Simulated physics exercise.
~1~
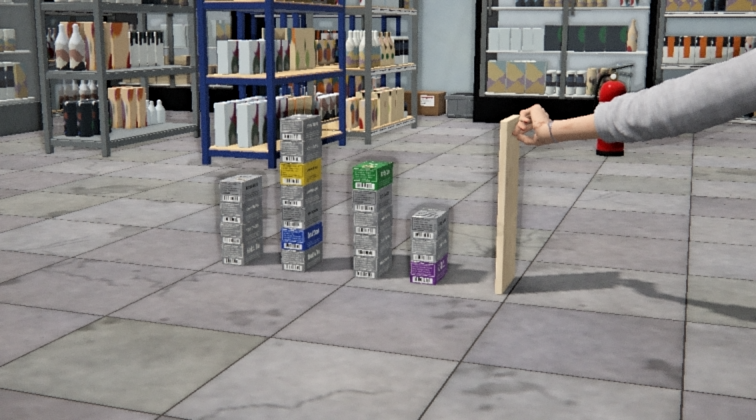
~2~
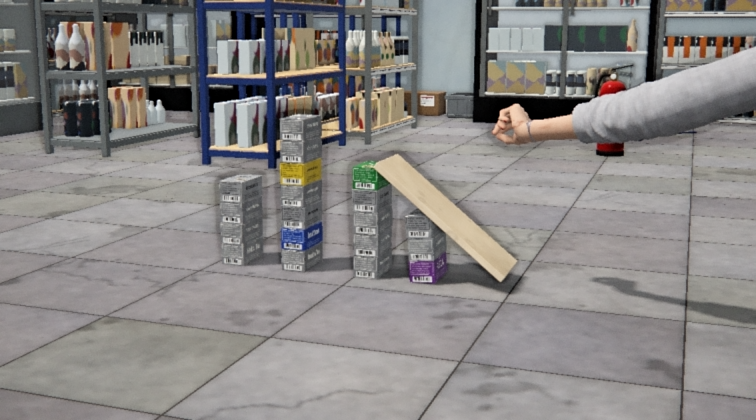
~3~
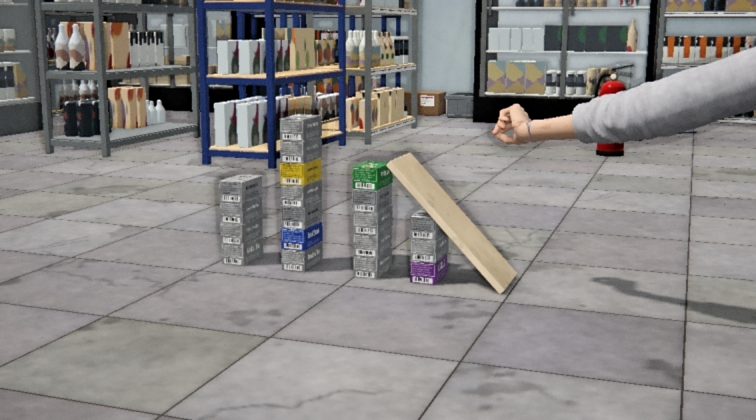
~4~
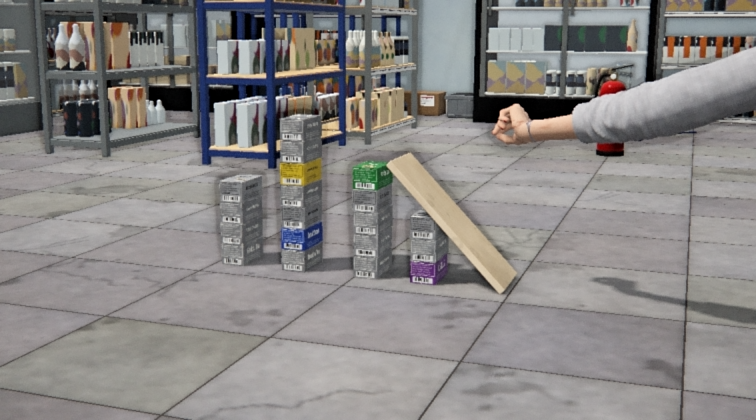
In a shop, a hand releases an upright board, which tips left and ends leaning against still-standing columns of tea packets.
